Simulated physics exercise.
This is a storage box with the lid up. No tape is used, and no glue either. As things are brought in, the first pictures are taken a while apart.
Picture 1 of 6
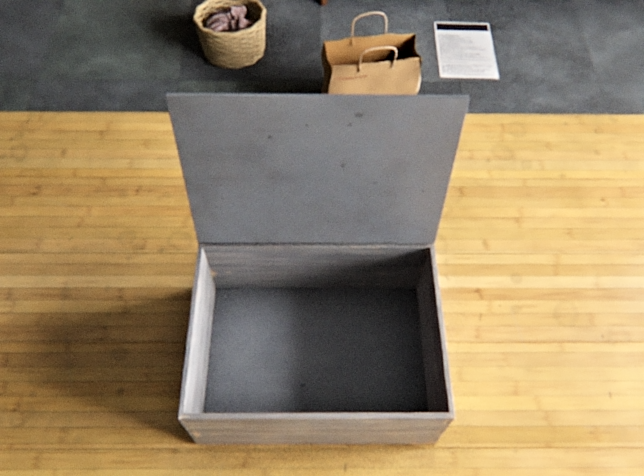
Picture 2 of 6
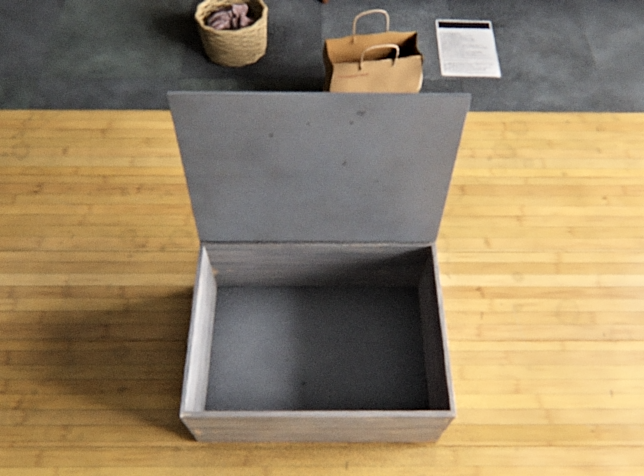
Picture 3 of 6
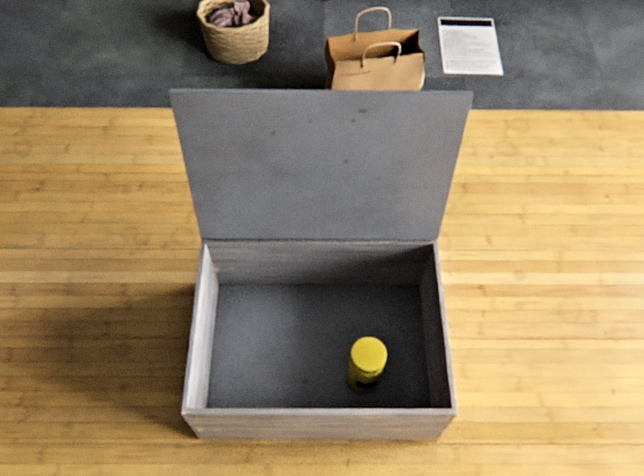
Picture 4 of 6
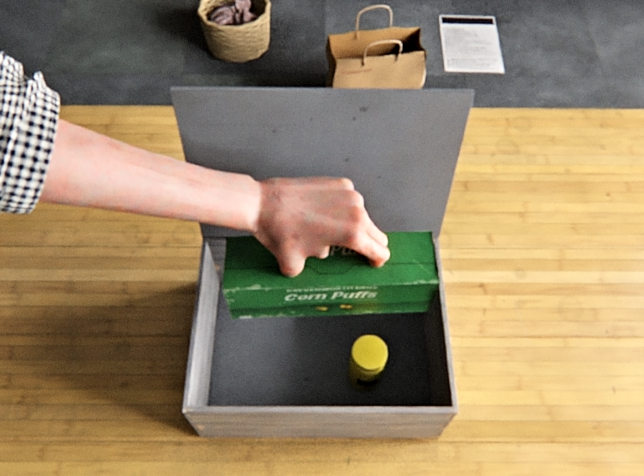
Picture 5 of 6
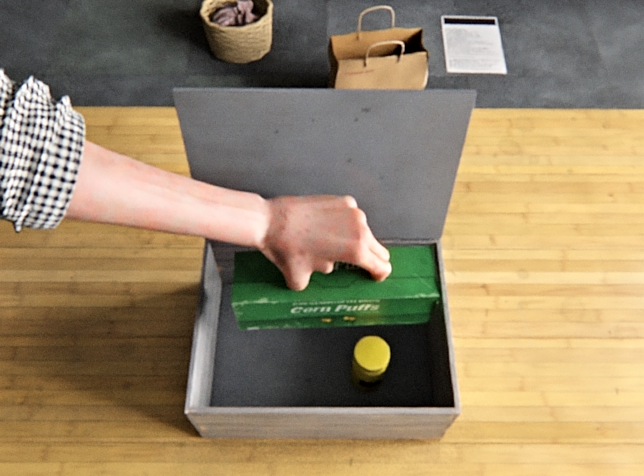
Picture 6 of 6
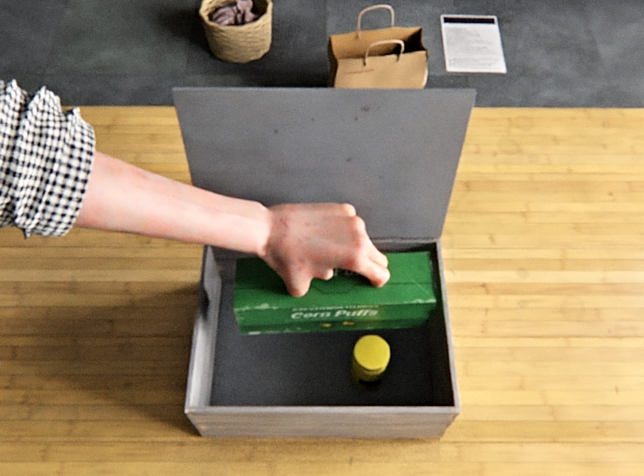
A hand lowered a green Corn Puffs carton into an open gray box, behind a yellow shaker that had appeared inside while the box was otherwise empty, and kept hold of the carton.
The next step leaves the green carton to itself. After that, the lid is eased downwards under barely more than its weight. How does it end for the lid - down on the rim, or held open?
For the lid it ends down on the rim.
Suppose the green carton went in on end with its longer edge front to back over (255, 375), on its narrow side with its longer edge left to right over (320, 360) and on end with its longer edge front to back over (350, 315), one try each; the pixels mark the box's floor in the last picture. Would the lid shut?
Going through the three tries, the lid hangs open, then settles all the way, then hangs open.
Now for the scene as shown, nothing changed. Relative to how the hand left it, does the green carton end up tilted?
Well, the green carton stays just as set.
Then, 1.00 s past the last view, lid starting down; green carton displaced a little near (332, 325).
Then, 1.60 s past the last view, lid 57° above the rim; green carton displaced a little near (332, 325).
Then, 2.00 s past the last view, lid 9° above the rim; green carton displaced a little near (332, 325).
Finally, lid shut; moved from the start, green carton; yellow shaker still in place. Final places as the last picture's camera would see them, green carton near (332, 325).
